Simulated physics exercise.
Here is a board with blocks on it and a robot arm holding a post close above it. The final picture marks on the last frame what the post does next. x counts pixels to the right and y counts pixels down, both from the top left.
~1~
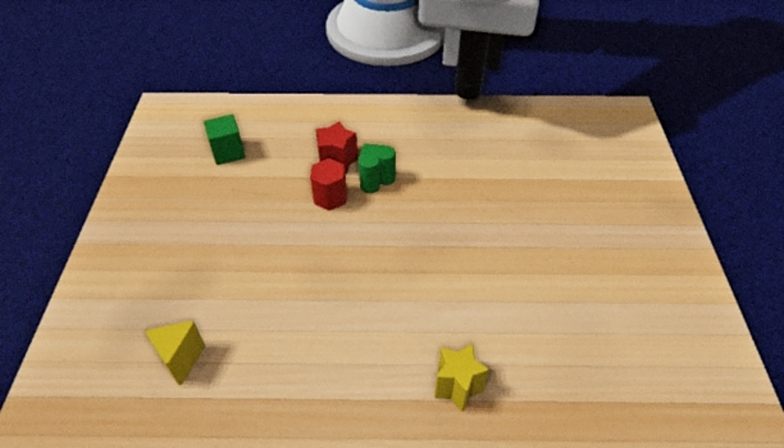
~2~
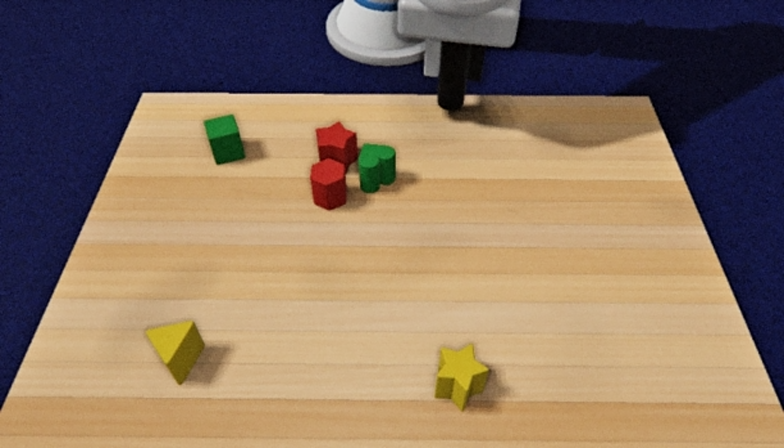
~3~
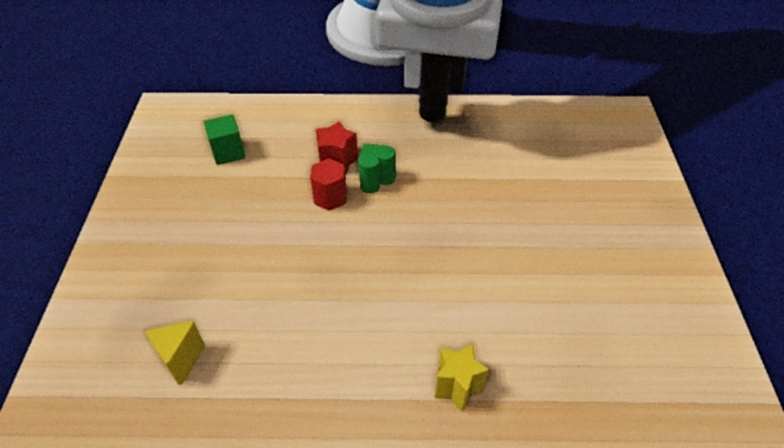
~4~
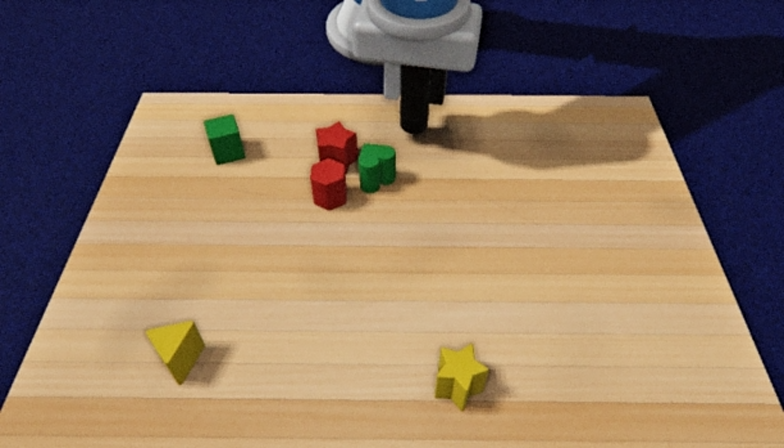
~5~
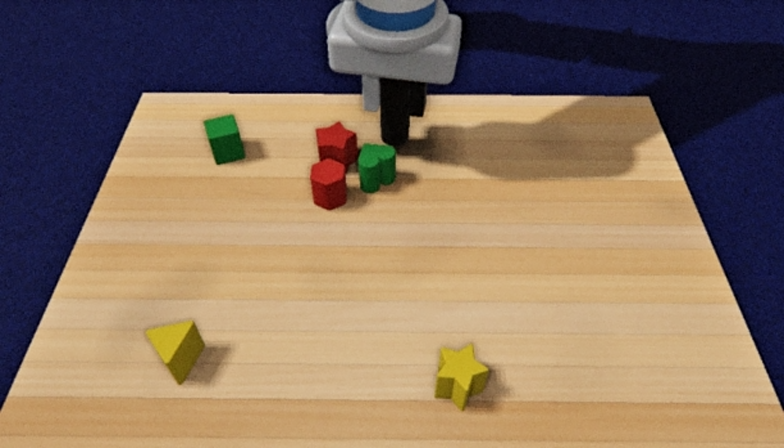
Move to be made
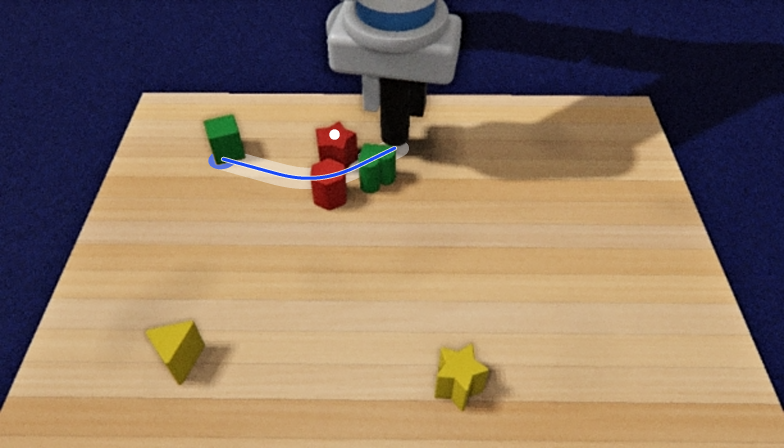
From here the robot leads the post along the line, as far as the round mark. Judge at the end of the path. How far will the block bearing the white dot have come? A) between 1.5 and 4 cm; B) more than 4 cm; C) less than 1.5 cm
B (more than 4 cm)
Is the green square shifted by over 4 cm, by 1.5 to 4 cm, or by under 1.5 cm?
The middle band: 1.5 to 4 cm.
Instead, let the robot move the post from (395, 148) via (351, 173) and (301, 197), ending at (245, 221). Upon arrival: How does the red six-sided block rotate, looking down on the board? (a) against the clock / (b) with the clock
a.
The drawn path runs from (395, 148) via (342, 173) and (279, 174), ending at (223, 159); the dot is on the red star block.
What follows on the original path. One third of the way, post at (341, 163); red star block at (305, 138), turned 40° clockwise; green heart-shaped block at (370, 158), turned 40° anticlockwise.
Two thirds of the way, post at (276, 164); red six-sided block at (323, 174), turned 25° anticlockwise; red star block at (270, 127); green heart-shaped block at (370, 158), turned 40° anticlockwise.
At the end, post at (220, 149); green square at (196, 116), turned 10° clockwise; red six-sided block at (323, 174), turned 25° anticlockwise; red star block at (261, 121), turned 165° clockwise; green heart-shaped block at (370, 158), turned 40° anticlockwise.
